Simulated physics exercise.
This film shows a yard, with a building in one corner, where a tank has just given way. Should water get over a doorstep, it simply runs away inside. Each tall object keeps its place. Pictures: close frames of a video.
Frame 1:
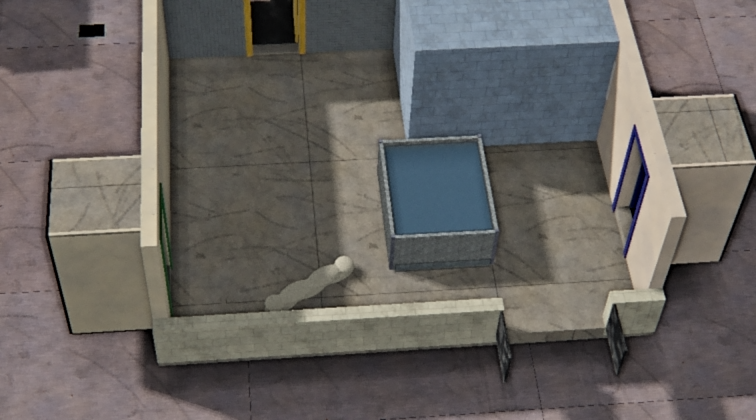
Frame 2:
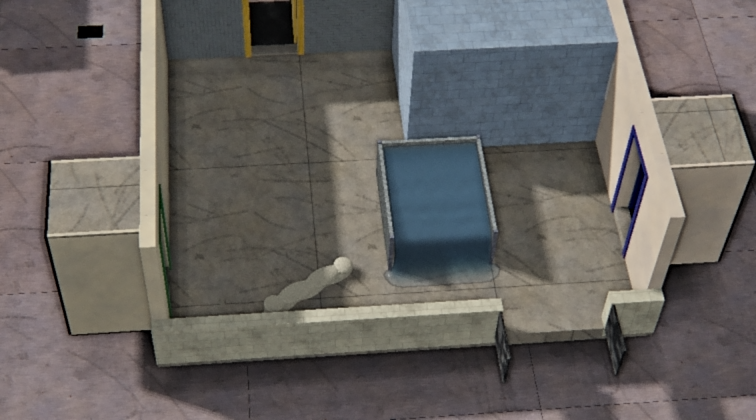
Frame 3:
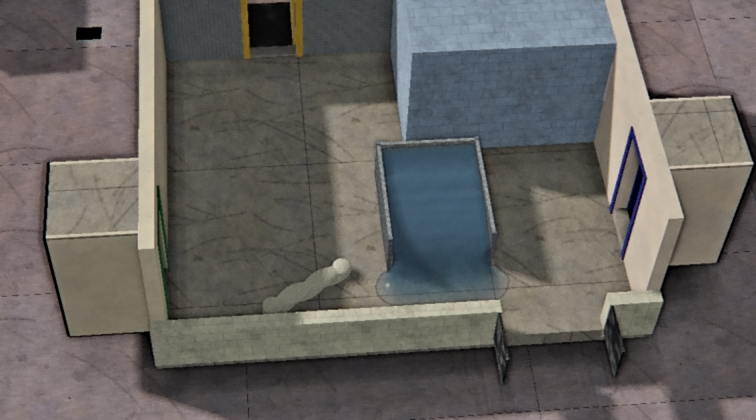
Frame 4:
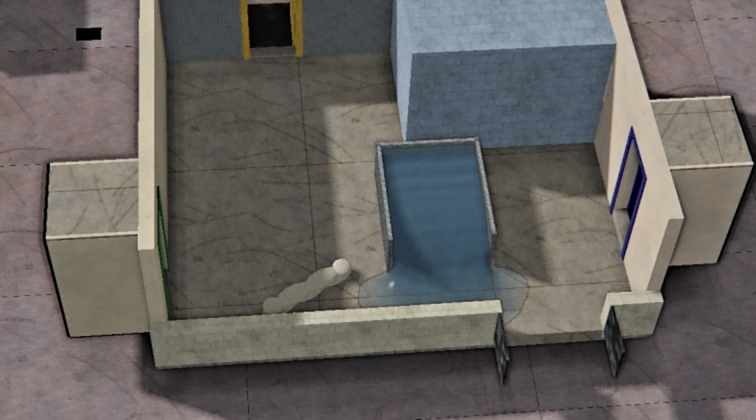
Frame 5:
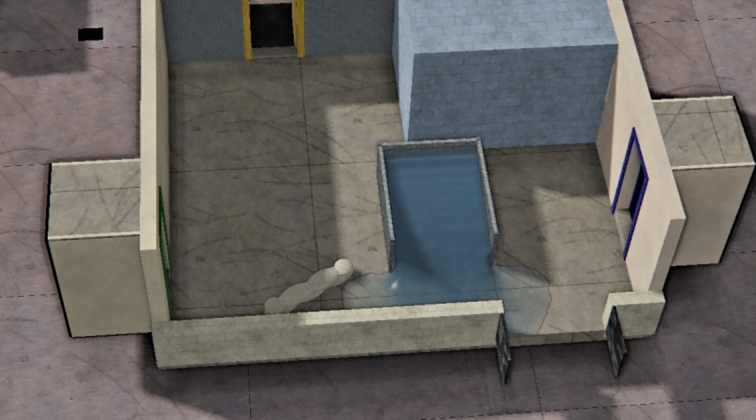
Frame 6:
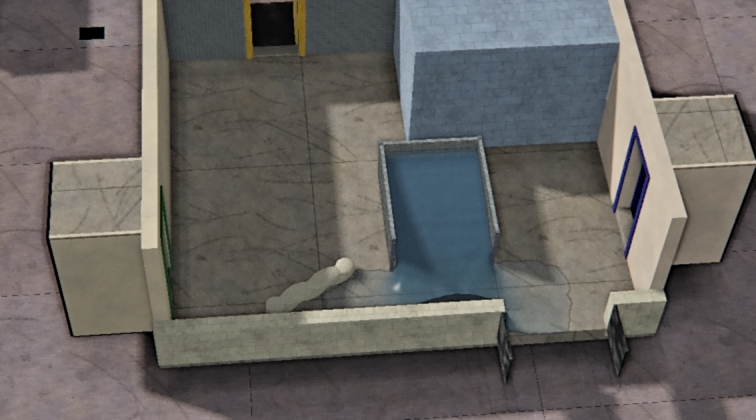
In a walled yard with a block building in one corner, water pouring from an open tank's front and spreading across the floor.
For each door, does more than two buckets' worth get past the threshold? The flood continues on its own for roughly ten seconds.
Door by door: The yellow door - yes; the green door - yes; the blue door - no.
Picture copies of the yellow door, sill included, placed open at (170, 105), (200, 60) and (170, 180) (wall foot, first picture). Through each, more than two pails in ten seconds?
Below, above, below.
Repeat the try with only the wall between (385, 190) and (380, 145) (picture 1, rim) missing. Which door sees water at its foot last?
My answer is the door marked blue.
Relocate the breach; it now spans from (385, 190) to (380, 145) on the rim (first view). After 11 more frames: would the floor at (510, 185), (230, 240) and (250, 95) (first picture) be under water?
Sequence of results: Missed by the flood, reached by the flood, reached by the flood.
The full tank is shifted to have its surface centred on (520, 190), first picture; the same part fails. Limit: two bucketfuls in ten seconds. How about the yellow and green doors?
Taking them in turn, the yellow door remains short, while the green door remains short.
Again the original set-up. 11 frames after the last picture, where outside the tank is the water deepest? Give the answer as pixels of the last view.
It should be close to (282, 337).
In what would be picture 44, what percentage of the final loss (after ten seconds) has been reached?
I'd put it at 80 per cent.
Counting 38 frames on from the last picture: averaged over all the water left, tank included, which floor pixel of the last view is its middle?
It is around (389, 223).
A moment on, water covers 15 % of the floor; the yellow door not reached, the green door not reached, the blue door not reached.
Next, water covers 25 % of the floor; the yellow door not reached, the green door wet at the sill, nothing in, the blue door not reached.
Then, water covers 45 % of the floor; the yellow door not reached, the green door over two buckets in, the blue door wet at the sill, nothing in.
Later, water covers 85 % of the floor; the yellow door wet at the sill, nothing in, the green door over two buckets in, the blue door wet at the sill, nothing in.
In the end, water covers 95 % of the floor; the yellow door over two buckets in, the green door over two buckets in, the blue door wet at the sill, nothing in.
